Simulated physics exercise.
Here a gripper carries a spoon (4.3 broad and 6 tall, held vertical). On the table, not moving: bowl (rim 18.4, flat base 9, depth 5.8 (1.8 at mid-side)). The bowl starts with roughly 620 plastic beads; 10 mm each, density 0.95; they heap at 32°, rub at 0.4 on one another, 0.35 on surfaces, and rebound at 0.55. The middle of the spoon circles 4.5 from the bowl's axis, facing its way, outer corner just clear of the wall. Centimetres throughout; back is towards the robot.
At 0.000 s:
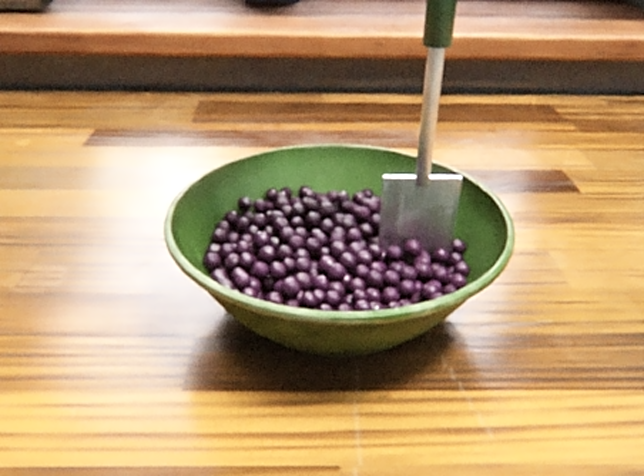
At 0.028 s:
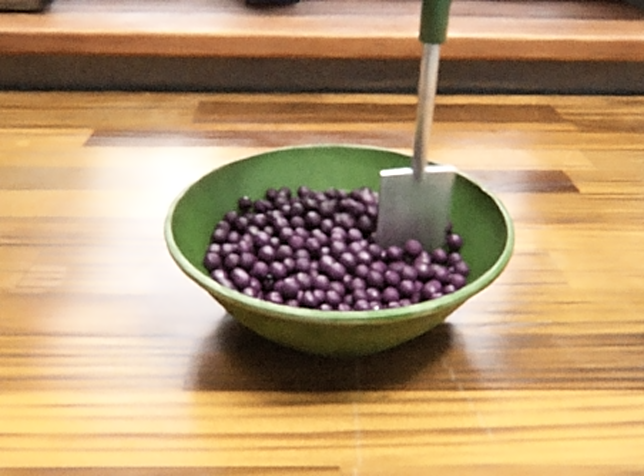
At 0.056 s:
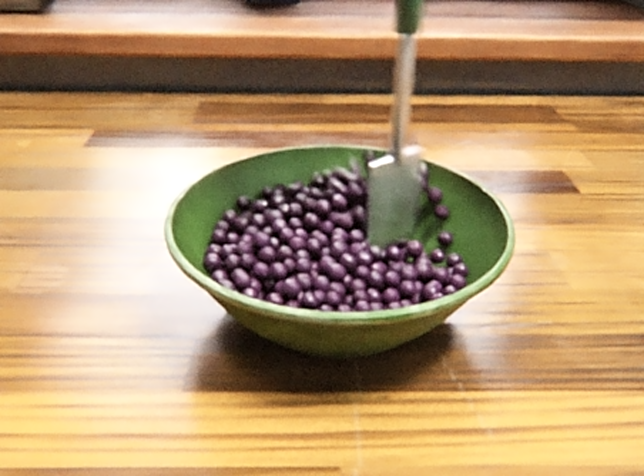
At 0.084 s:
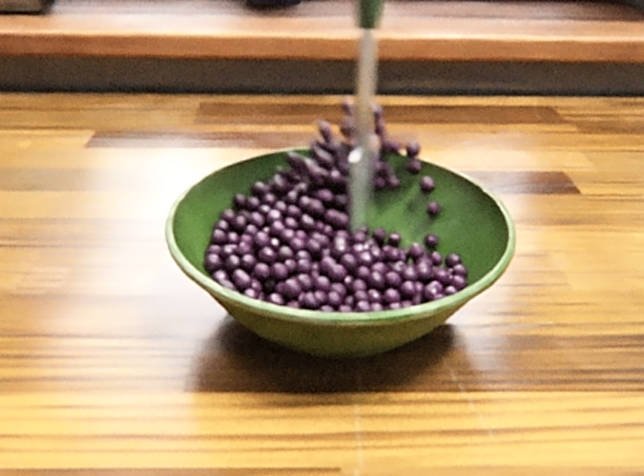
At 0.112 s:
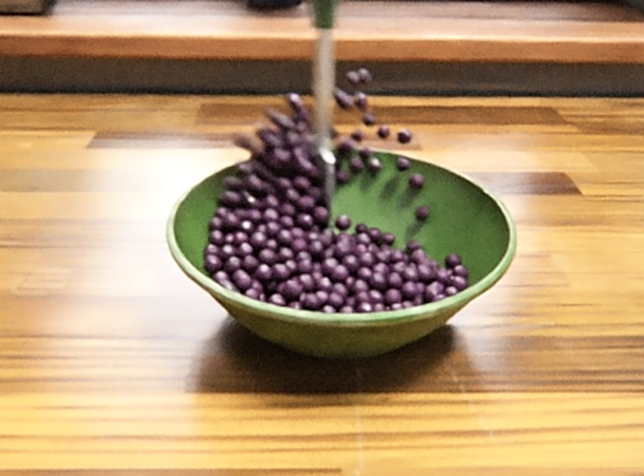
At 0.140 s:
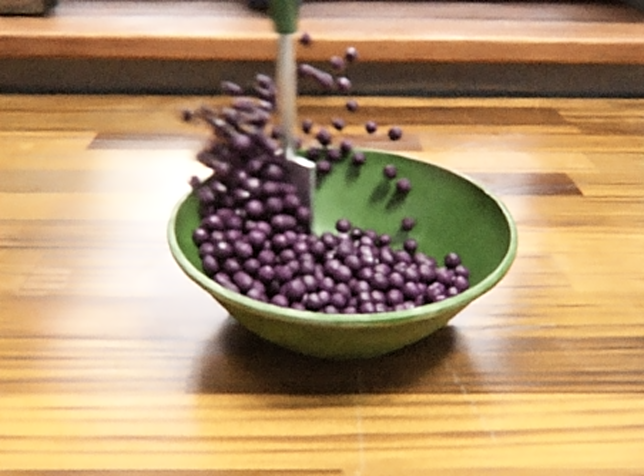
A green-handled metal tool sweeps leftward through purple beads in a green bowl, flinging some upward.
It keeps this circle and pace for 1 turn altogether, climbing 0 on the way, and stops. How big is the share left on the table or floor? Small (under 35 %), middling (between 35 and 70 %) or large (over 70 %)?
On the table or floor the share is middling, between 35 and 70 %.
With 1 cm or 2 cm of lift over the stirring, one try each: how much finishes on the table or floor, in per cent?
About 40 and 35 per cent.
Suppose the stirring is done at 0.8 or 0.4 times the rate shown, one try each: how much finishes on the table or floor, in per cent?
About 35 and 20 per cent.
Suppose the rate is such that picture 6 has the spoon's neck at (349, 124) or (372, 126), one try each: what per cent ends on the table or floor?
Some 30 and 20 per cent.
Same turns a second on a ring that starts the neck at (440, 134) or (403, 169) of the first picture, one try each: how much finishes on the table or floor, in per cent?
Some 35 and 40 per cent.
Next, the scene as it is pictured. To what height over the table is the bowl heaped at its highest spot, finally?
Roughly 5.5 cm.
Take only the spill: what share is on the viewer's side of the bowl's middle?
About 60 per cent.
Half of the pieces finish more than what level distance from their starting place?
About 11 cm.
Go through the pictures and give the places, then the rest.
The first picture shows spoon neck at (425, 151), 0° round; upper third of the load around (329, 245), from x 210 to 460, top at y 195; 616 in the bowl.
The second picture shows spoon neck at (421, 145), 11° round; upper third of the load around (329, 241), from x 210 to 460, top at y 195.
The third picture shows spoon neck at (399, 131), 40° round; upper third of the load around (336, 222), from x 210 to 460, top at y 155.
The fourth picture shows spoon neck at (363, 123), 71° round; upper third of the load around (321, 208), from x 215 to 460, top at y 110; 615 in the bowl, 1 in flight or on the tool.
The fifth picture shows spoon neck at (323, 123), 103° round; upper third of the load around (293, 195), from x 210 to 460, top at y 65; 604 in the bowl, 12 in flight or on the tool.
The sixth picture shows spoon neck at (287, 131), 134° round; upper third of the load around (259, 186), from x 190 to 460, top at y 40; 581 in the bowl, 35 in flight or on the tool.
After 0.21 s, 215° round, highest piece 14 above the table; 502 in the bowl, 2 on the table or floor, 112 in flight or on the tool.
After 0.29 s, 297° round, highest piece 12 above the table; 422 in the bowl, 44 on the table or floor, 150 in flight or on the tool.
After 0.52 s, 0° round, highest piece 5 above the table; 335 in the bowl, 268 on the table or floor, 13 in flight or on the tool.
After 1.22 s, 0° round, highest piece 5 above the table; 335 in the bowl, 281 on the table or floor.
At rest, 335 in the bowl, 281 on the table or floor. That is 46 % on the table or floor.
